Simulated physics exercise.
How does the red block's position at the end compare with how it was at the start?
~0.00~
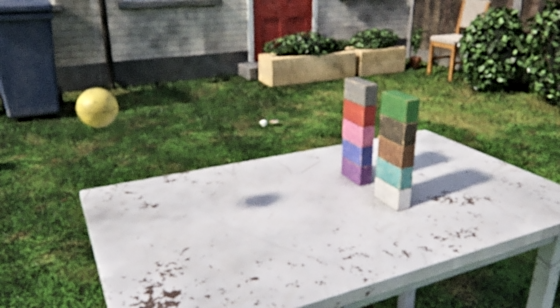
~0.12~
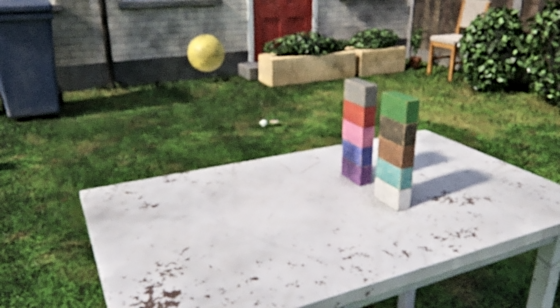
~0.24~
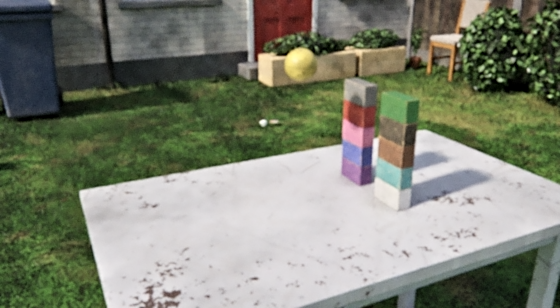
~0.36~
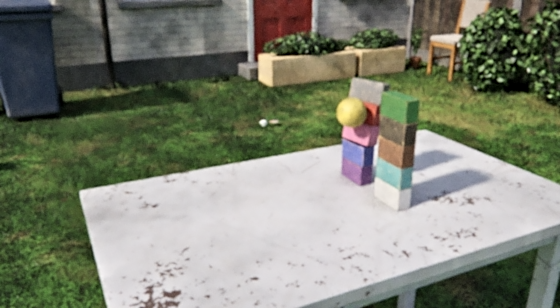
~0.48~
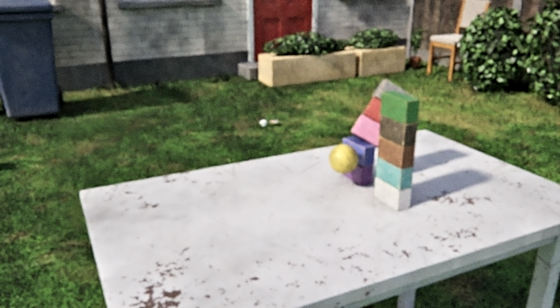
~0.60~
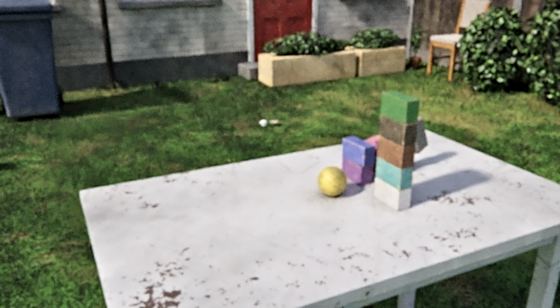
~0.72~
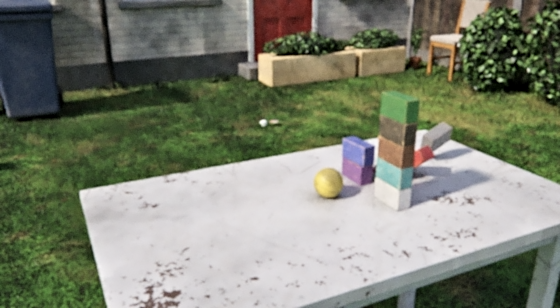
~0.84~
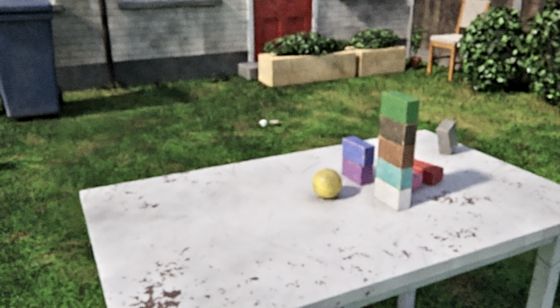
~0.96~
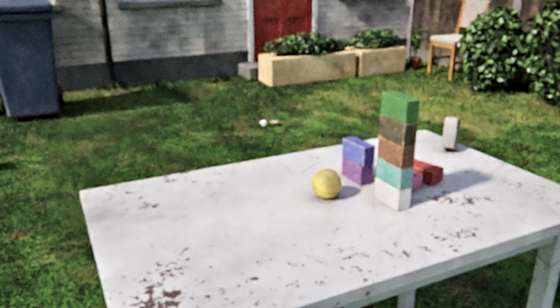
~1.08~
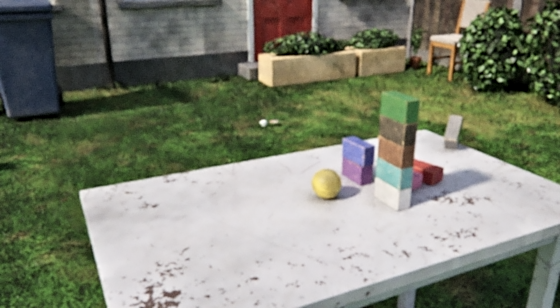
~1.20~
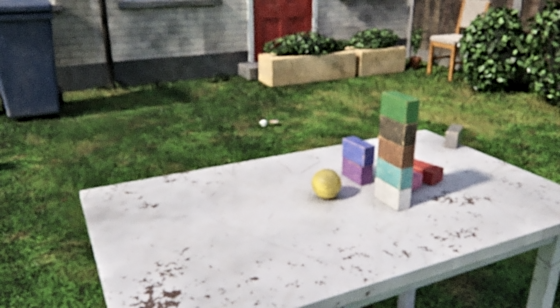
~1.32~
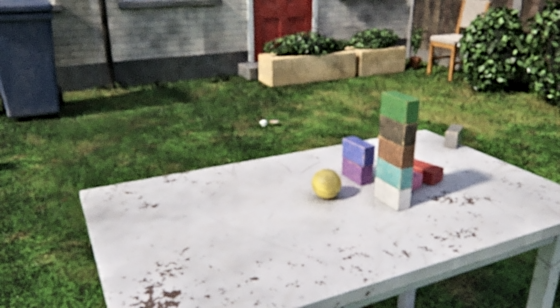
At the start the red block sits upright in the rear stack, just under the grey one. By the end it lies on its side on the tabletop, behind and to the right of the standing stack.
Yellow ball flying into the rear of two block stacks on a garden table, toppling its upper blocks beside the standing front stack.
